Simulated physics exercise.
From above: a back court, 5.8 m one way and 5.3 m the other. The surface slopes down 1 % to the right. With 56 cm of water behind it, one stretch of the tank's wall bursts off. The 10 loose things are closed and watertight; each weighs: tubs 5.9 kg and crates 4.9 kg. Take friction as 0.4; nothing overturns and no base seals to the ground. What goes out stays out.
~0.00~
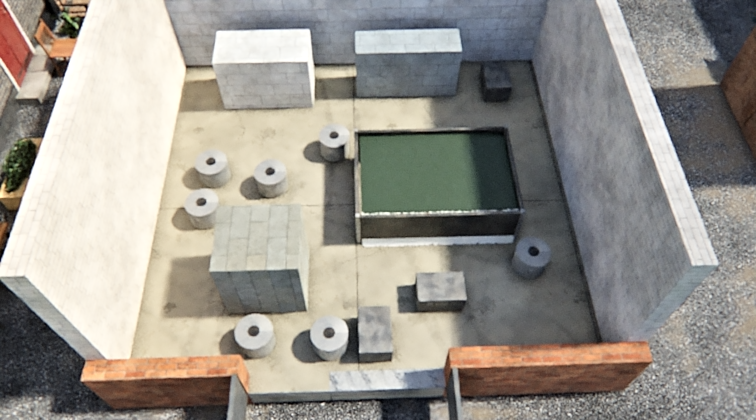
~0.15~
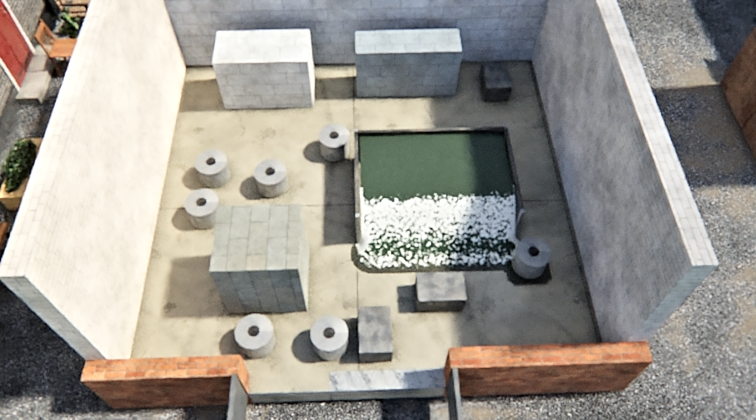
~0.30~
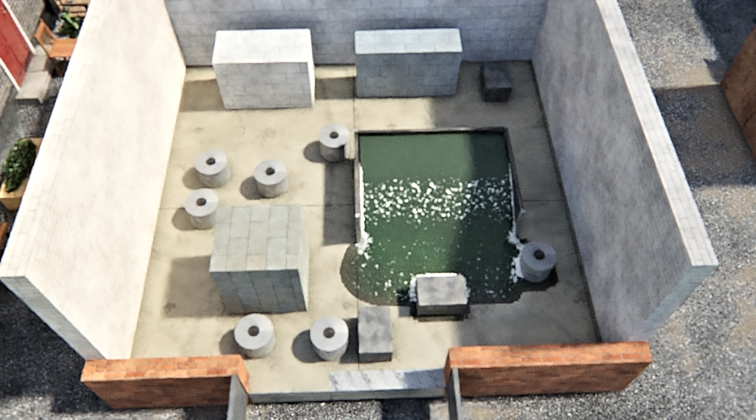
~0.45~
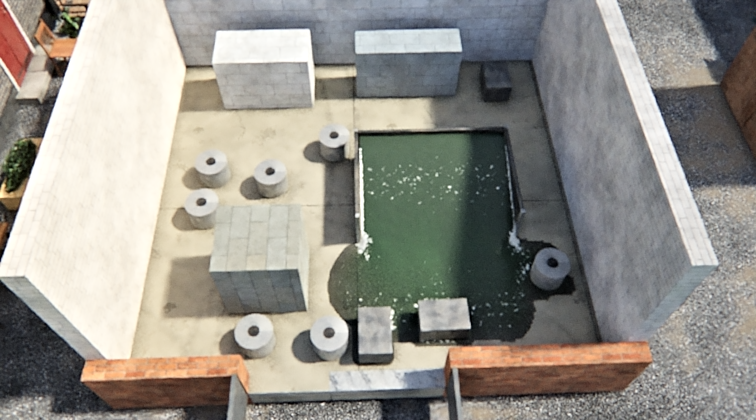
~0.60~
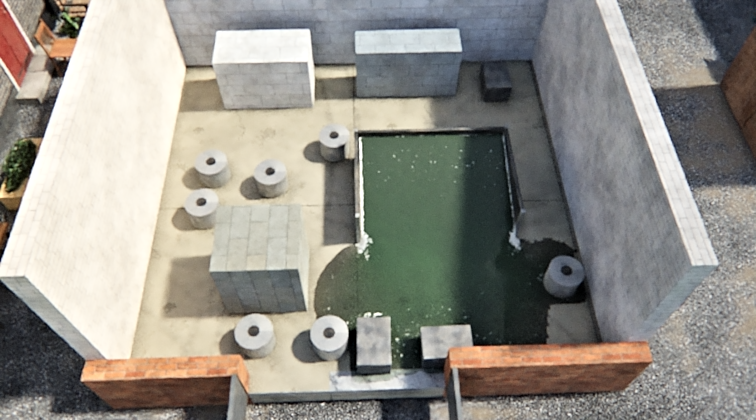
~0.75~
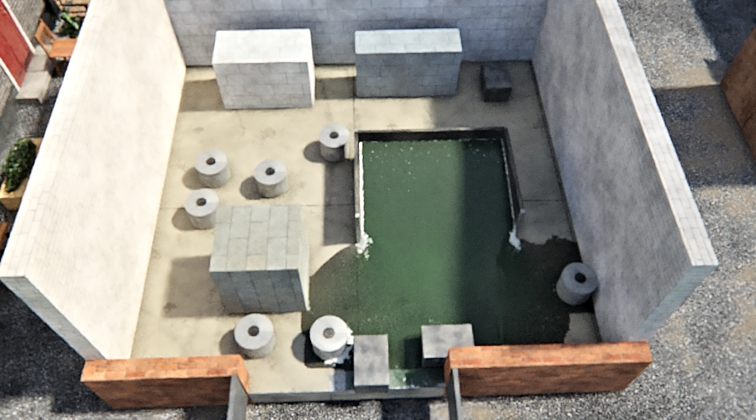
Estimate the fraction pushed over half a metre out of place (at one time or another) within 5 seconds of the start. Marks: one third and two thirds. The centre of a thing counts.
It is from one to two thirds.
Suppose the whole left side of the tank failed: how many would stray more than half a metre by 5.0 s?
Then 7.
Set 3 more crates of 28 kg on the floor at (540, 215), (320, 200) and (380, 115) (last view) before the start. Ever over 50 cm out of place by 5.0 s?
In turn: Over, under, short of it.
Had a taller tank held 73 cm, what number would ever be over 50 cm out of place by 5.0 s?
In that case 6 of them.
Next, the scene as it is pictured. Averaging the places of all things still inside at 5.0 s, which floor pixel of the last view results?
Around (329, 167).
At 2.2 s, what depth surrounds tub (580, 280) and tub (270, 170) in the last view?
Roughly 17 and 0 cm.
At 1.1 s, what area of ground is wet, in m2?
Some 10.0 m2.
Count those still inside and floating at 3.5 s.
At that moment 1.
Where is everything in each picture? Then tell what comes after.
In the first frame, a crate at (441, 286), on the bottom; a tub at (533, 252), on the bottom; 3.0 m2 under water; 0 of 10 have shifted.
In the second frame, a crate at (441, 286), on the bottom; a tub at (533, 252) rests on the ground; 4.0 m2 under water; 0 of 10 have shifted.
In the third frame, a crate at (441, 290), on the bottom, 6 cm from its start; a tub at (539, 255) rests on the ground, 8 cm from its start; water covers 5.1 m2; 2 of 10 have shifted.
In the fourth frame, a crate at (444, 314) rests on the ground, 40 cm from its start; a tub at (552, 263) rests on the ground, 28 cm from its start; water covers 6.4 m2; 2 of 10 have shifted.
In the fifth frame, a crate at (447, 342), on the bottom, 75 cm from its start; a tub at (566, 271), on the bottom, 48 cm from its start; 7.9 m2 under water; 3 of 10 have shifted.
In the sixth frame, a crate at (448, 341), afloat, 75 cm from its start; a tub at (580, 278) rests on the ground, 66 cm from its start; 8.9 m2 under water; 3 of 10 have shifted.
After 1.1 s 3 of 10 are over 50 cm from their spots; 1 afloat.
After 2.2 s 3 of 10 are over 50 cm from their spots; 1 afloat.
After 3.5 s 4 of 10 are over 50 cm from their spots; 1 afloat.
After 5.0 s 4 of 10 are over 50 cm from their spots, and 5 have been at some point; 2 afloat.
